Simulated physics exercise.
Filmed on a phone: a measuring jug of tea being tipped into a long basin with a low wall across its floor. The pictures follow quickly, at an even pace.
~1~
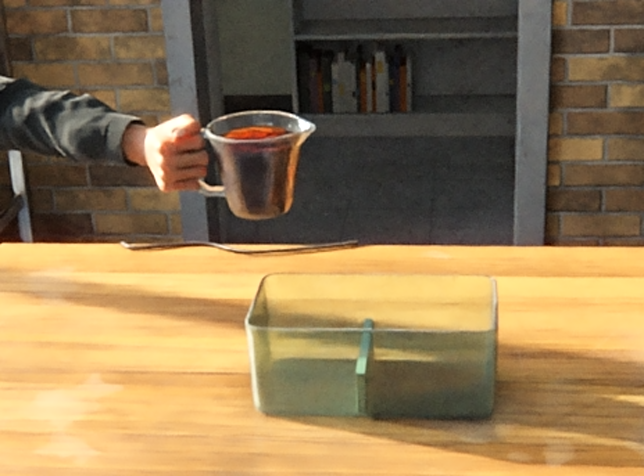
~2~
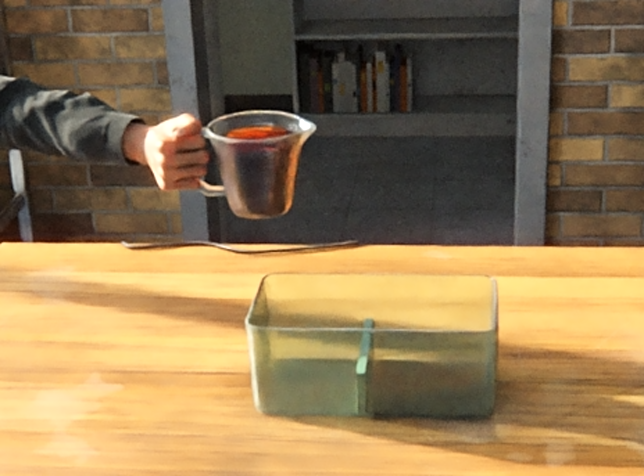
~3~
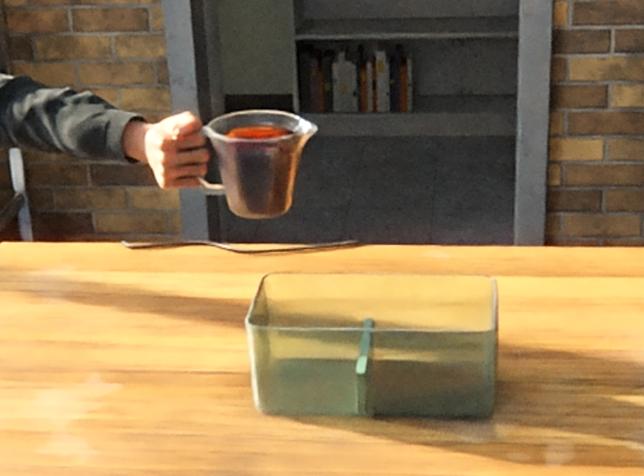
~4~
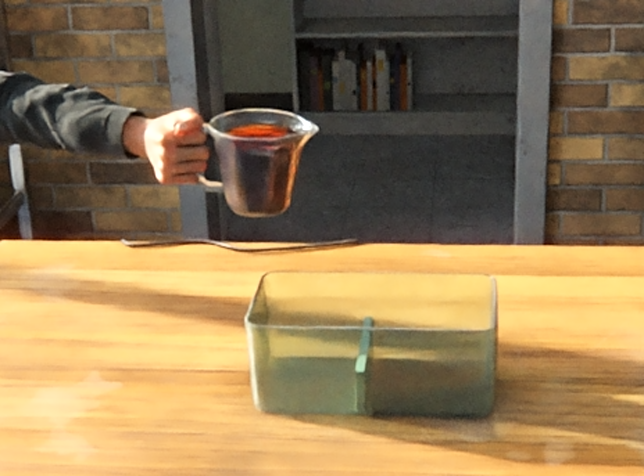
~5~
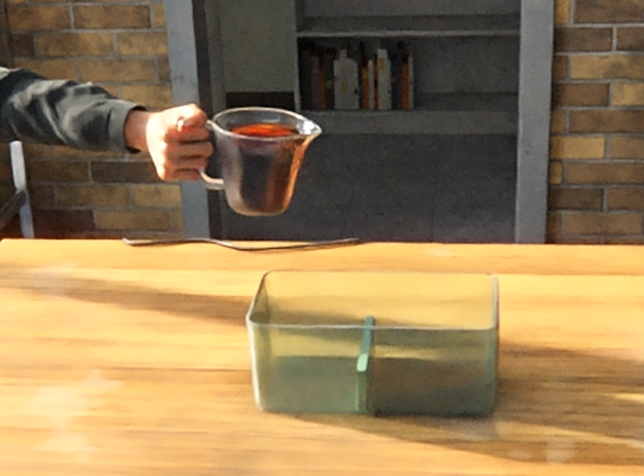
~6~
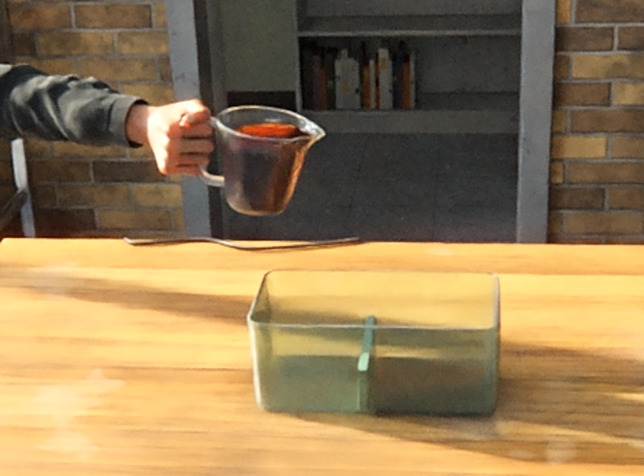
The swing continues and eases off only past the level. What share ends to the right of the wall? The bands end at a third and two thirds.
In the end above two thirds is right of the wall.
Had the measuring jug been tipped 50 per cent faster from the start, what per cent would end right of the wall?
Roughly 75 in a hundred.
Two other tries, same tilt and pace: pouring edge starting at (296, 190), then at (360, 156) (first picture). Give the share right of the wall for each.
First some 15, then 95 per cent.
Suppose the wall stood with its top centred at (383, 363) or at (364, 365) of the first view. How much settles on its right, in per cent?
First some 65, then 80 per cent.
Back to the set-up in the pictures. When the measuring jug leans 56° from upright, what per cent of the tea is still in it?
Some 75 per cent.
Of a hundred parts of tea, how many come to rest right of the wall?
Some 80 per cent.
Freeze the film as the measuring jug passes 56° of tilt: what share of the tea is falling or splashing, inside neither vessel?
Some 20 per cent.
A moment on, the tilt is 56° and 74 per cent is still to pour, 0 is left of the wall and 6 right of it.
Next, the tilt is 90° and 18 per cent is still to pour, 1 is left of the wall and 61 right of it.
Then the tilt is 102° and 0 per cent is still to pour, 17 is left of the wall and 82 right of it.
Later the tilt is 102° and 0 per cent is still to pour, 17 is left of the wall and 82 right of it.
At rest 17 per cent lies left of the wall, 82 right of it and 1 outside.
